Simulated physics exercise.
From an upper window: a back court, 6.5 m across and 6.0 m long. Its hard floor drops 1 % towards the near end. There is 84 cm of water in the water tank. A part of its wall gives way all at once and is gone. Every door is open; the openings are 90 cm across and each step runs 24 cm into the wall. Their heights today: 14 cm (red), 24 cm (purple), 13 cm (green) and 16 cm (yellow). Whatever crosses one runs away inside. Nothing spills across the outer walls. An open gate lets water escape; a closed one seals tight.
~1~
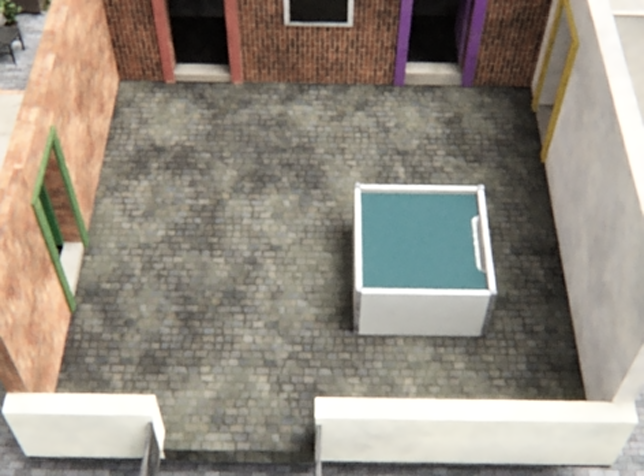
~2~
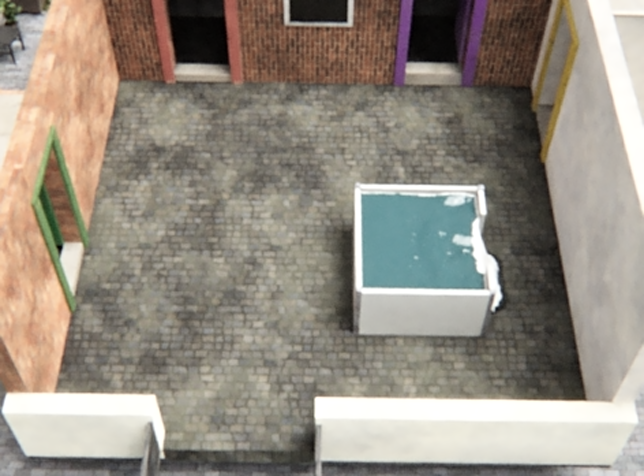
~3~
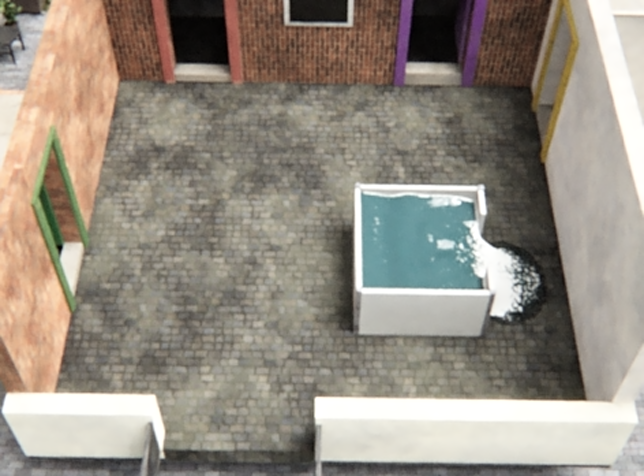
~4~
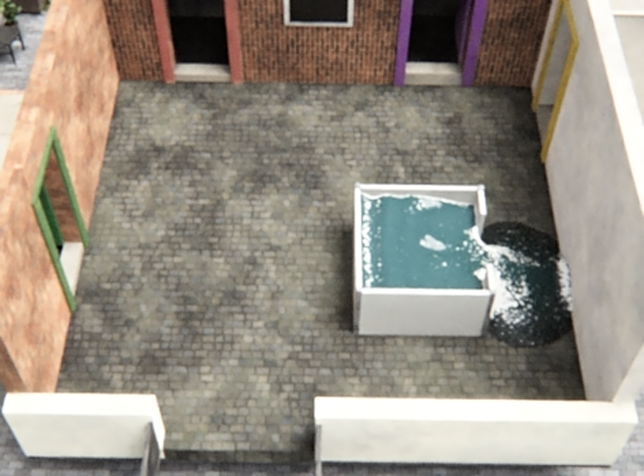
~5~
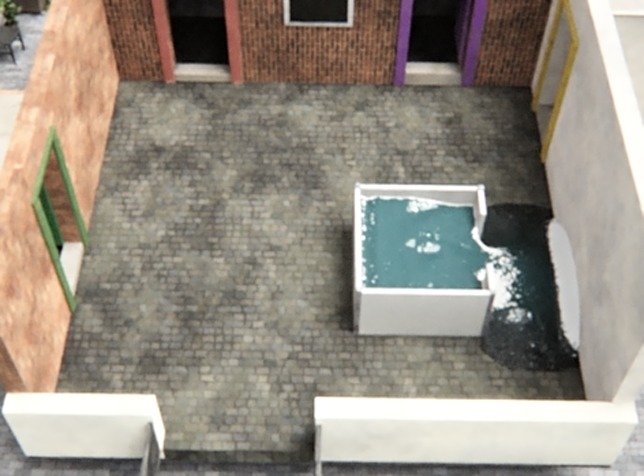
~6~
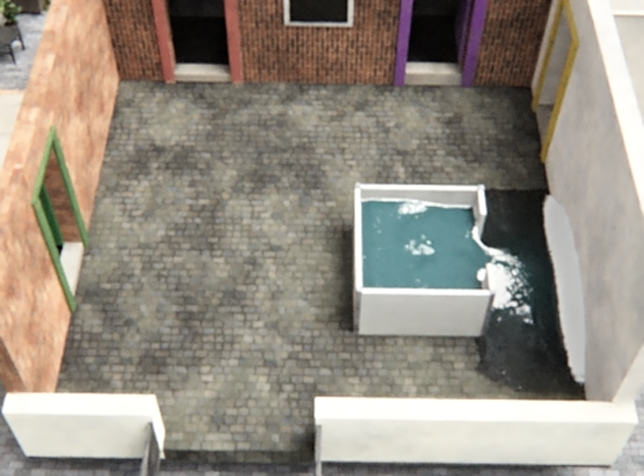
A walled back court held a water tank full of still water, until part of its right side gave way and water poured out, foaming, and spread dark across the paving to the right-hand wall.
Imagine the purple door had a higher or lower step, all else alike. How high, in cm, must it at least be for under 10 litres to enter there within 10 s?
Some 12.5 cm above the ground.
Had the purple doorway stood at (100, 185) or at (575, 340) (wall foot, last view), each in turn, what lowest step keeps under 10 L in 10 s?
Roughly 7.5 and 36 cm.
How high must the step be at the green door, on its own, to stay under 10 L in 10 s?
About 7.5 cm at green.
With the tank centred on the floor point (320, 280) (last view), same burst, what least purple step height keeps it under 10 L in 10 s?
Then roughly 8.5 cm.
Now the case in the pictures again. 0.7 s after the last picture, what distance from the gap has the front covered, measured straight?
Roughly 4.0 m.
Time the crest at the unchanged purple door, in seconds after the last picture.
Around 1.8 s.
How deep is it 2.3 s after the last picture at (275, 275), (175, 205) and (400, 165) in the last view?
Roughly 0, 0 and 1 cm, in turn.
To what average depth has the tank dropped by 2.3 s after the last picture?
About 31 cm.
Then, 0.7 s after the last picture water covers 15 % of the floor, deepest (54 cm) near (593, 437); it has not reached the purple door.
Then, 2.3 s after the last picture water covers 45 % of the floor, deepest (30 cm) near (567, 287); 15 cm at the purple door, 0 litres in over its 24 cm step.
Then, 9.3 s after the last picture water covers 100 % of the floor, deepest (10 cm) near (108, 429); 3 cm at the purple door, 0 litres in over its 24 cm step.
At the purple door as built, the water peaked near 18 cm, 1.9 s after the last picture.
With a step of 11 cm, 17 litres would have come in within the 10 s; with 15 cm, 4 litres. So under 10 litres takes about 12.5 cm.
